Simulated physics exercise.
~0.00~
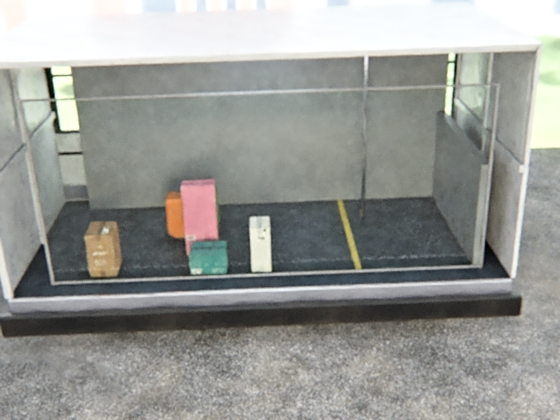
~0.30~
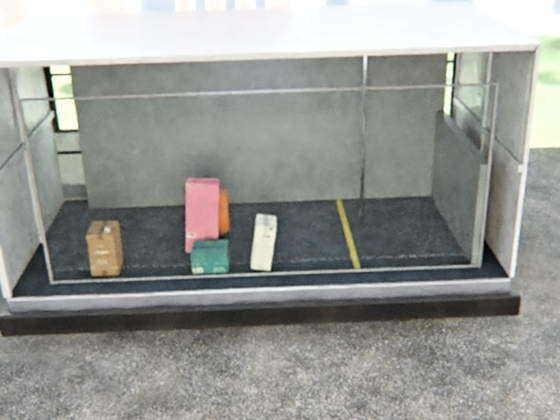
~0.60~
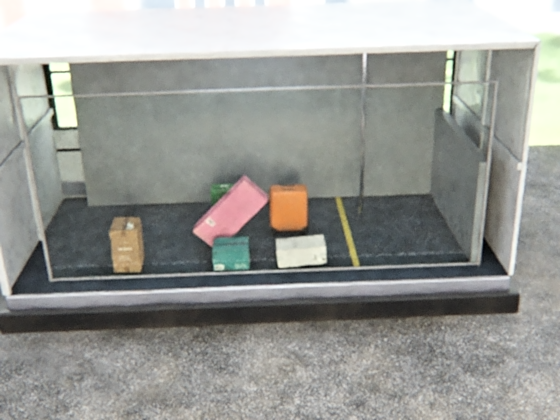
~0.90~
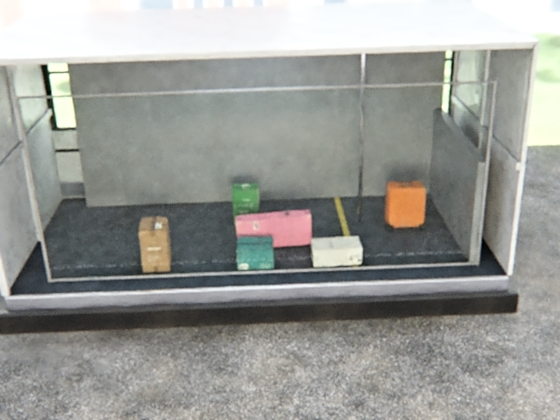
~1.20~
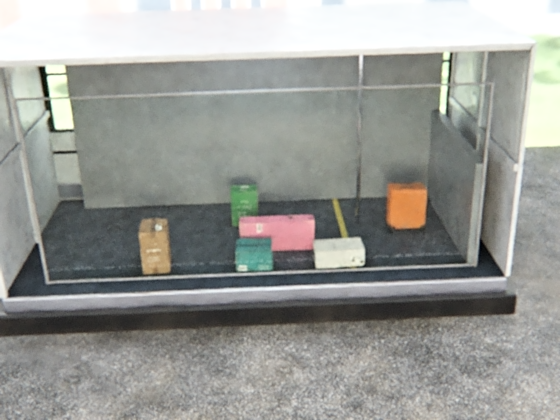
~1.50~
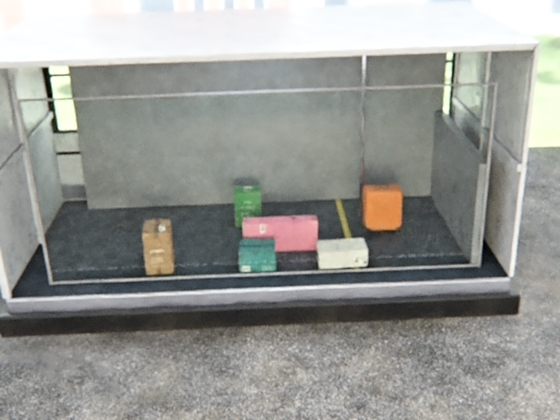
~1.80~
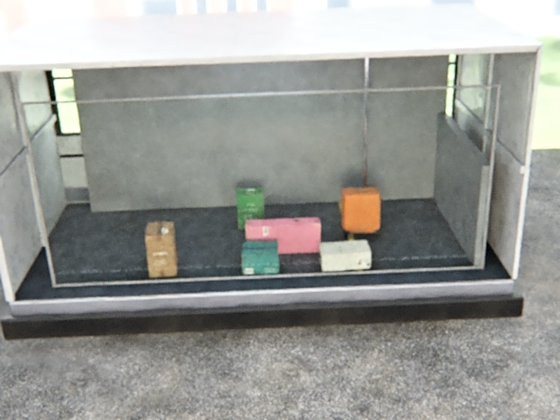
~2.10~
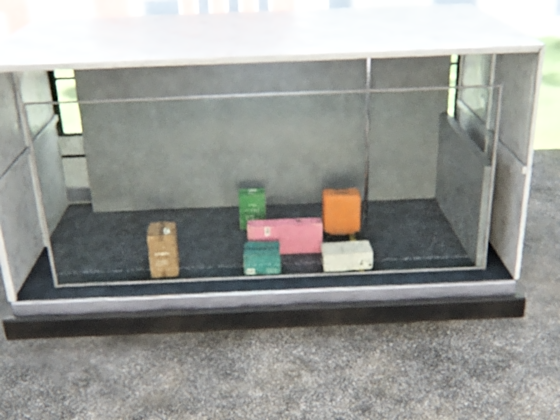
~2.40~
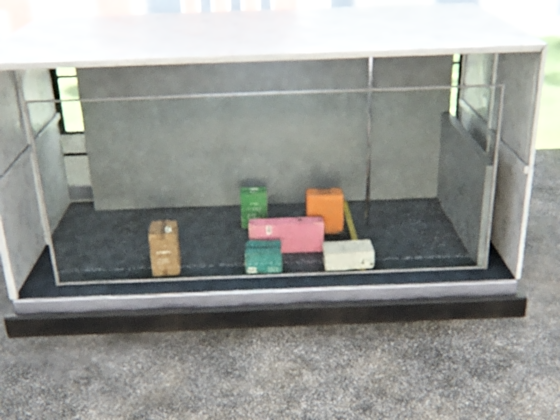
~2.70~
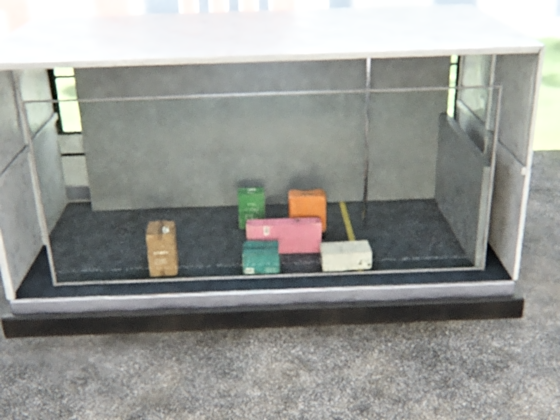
In a glass-fronted bay, cases slide right and topple, then the orange one rolls back left.
